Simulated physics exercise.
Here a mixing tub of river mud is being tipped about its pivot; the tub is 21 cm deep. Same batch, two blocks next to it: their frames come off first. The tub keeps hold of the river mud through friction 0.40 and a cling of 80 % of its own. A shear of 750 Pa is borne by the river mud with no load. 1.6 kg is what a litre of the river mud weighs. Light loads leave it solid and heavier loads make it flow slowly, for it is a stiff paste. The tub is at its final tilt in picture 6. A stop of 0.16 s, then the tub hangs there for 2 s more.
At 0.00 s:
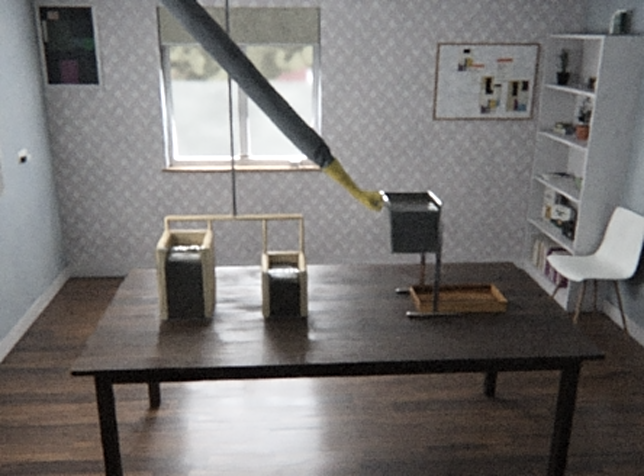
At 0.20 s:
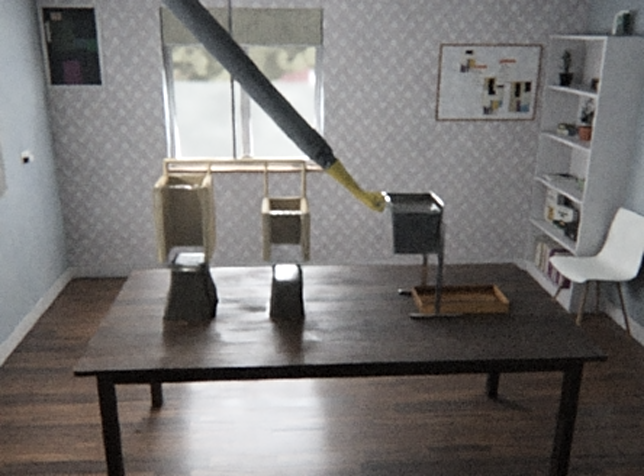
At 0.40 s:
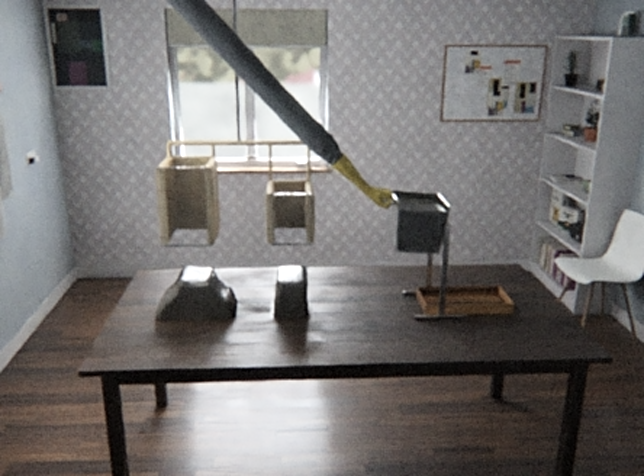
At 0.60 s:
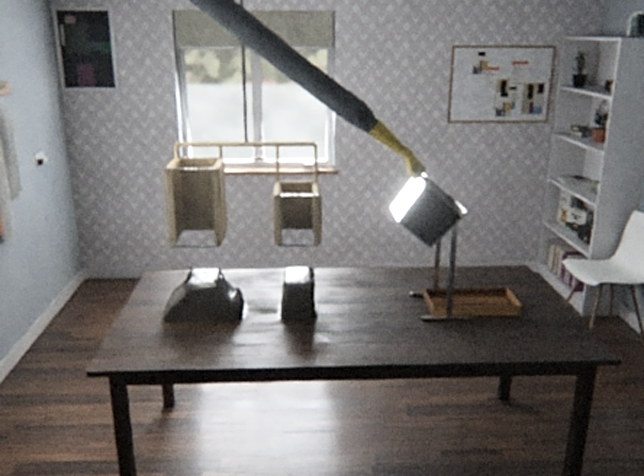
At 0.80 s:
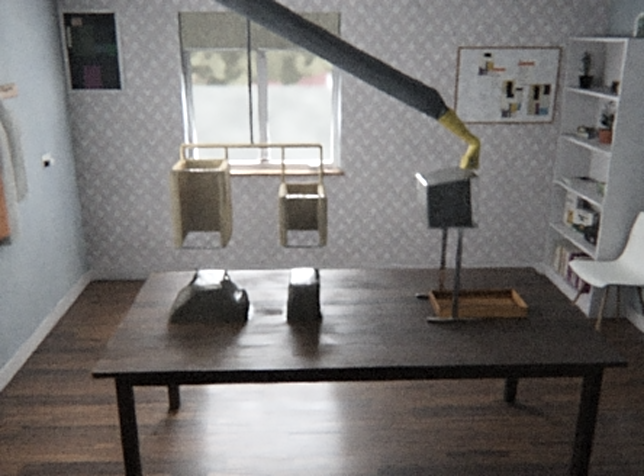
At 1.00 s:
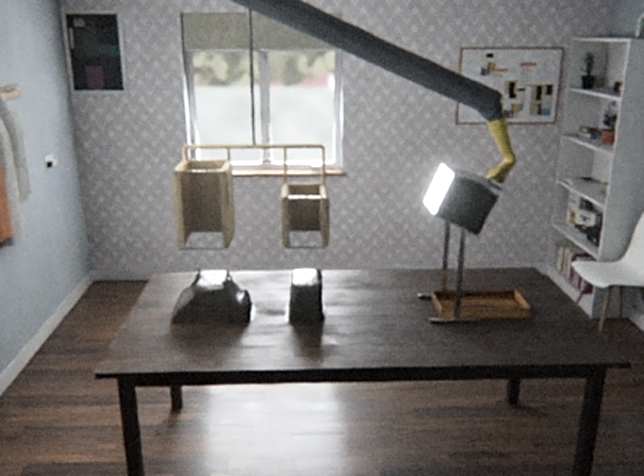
In the video, a frame lifts two wooden moulds off dark blocks on a table, and the blocks slump, the left one more. Then a dark arm with a yellow end tilts a box-shaped tub on a stand well past upright.
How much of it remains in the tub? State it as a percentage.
0 %.
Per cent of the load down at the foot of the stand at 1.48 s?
Near 75 per cent has got down by that time.
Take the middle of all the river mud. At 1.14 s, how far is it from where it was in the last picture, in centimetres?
Around 9 cm.
After 1.14 s, the tub is at 112 degrees and holds 59 %.
After 1.31 s, the tub is at 112 degrees and holds 8 %.
After 1.48 s, the tub is at 112 degrees and holds 0 %.
After 1.65 s, the tub is at 112 degrees and holds 0 %.
After 3.00 s, at the end, the tub is at 112 degrees and holds 0 %.
